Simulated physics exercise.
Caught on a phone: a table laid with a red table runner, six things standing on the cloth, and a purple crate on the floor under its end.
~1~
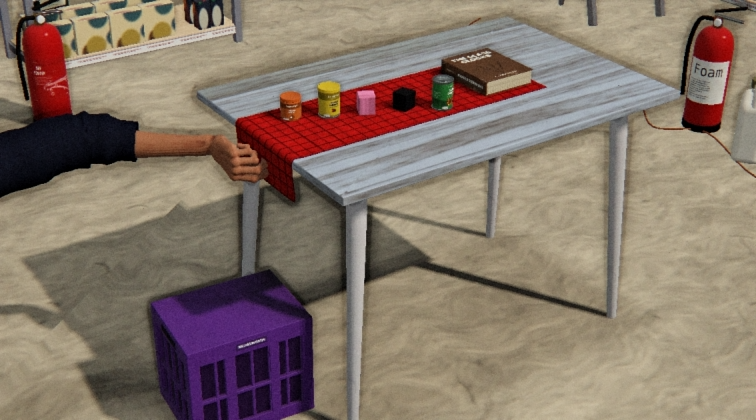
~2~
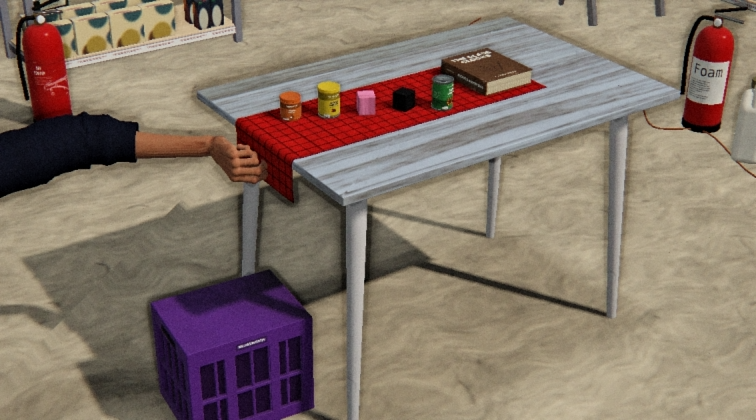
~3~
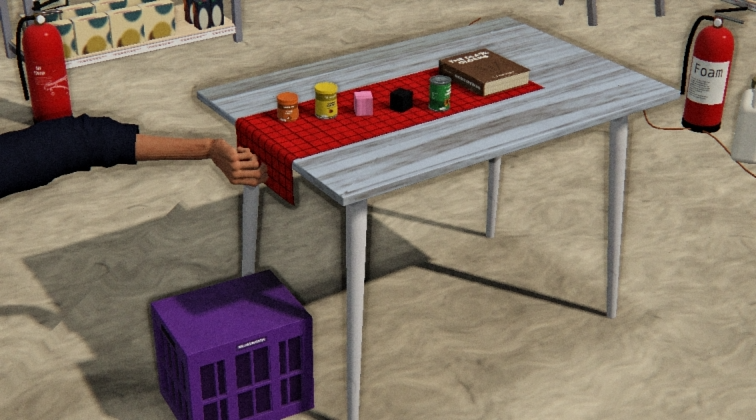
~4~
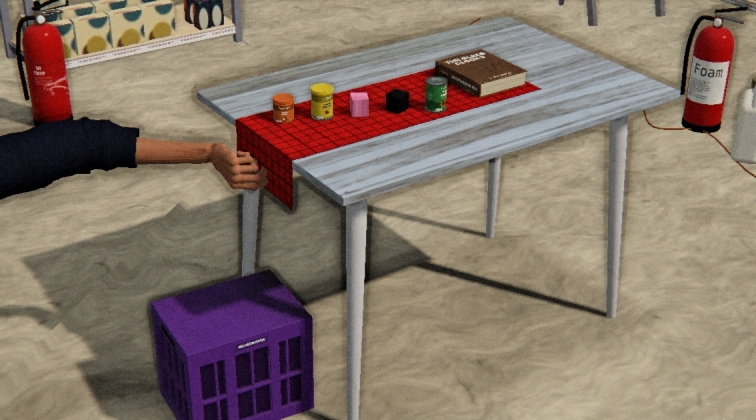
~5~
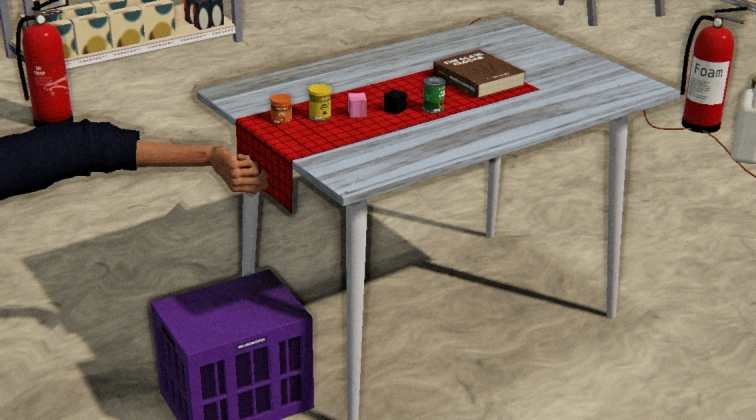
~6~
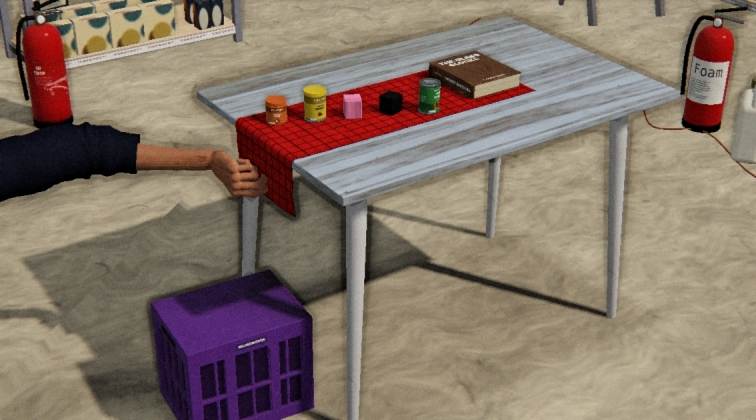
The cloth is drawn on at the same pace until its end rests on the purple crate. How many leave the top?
The count of fallen things is three.
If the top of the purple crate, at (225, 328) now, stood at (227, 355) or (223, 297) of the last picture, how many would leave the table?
Over the edge go 4 and 2.
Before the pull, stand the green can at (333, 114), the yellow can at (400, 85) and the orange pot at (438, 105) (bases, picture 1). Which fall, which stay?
The green can is carried off; the yellow can remains up; the orange pot holds on.
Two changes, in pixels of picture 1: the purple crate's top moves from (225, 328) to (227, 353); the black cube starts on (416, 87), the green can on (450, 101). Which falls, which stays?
The black cube holds on; the green can holds on.
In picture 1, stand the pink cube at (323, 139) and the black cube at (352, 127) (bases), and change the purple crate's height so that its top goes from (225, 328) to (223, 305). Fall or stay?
The pink cube comes down, the black cube comes down.
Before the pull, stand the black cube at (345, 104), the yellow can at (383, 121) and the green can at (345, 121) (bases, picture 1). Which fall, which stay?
The black cube is carried off; the yellow can comes down; the green can falls.
Early on, hem near (265, 242); orange pot gone.
Midway, hem near (266, 281); orange pot and yellow can gone.
Finally, hem on the crate; orange pot, yellow can and pink cube gone. It carries off three.
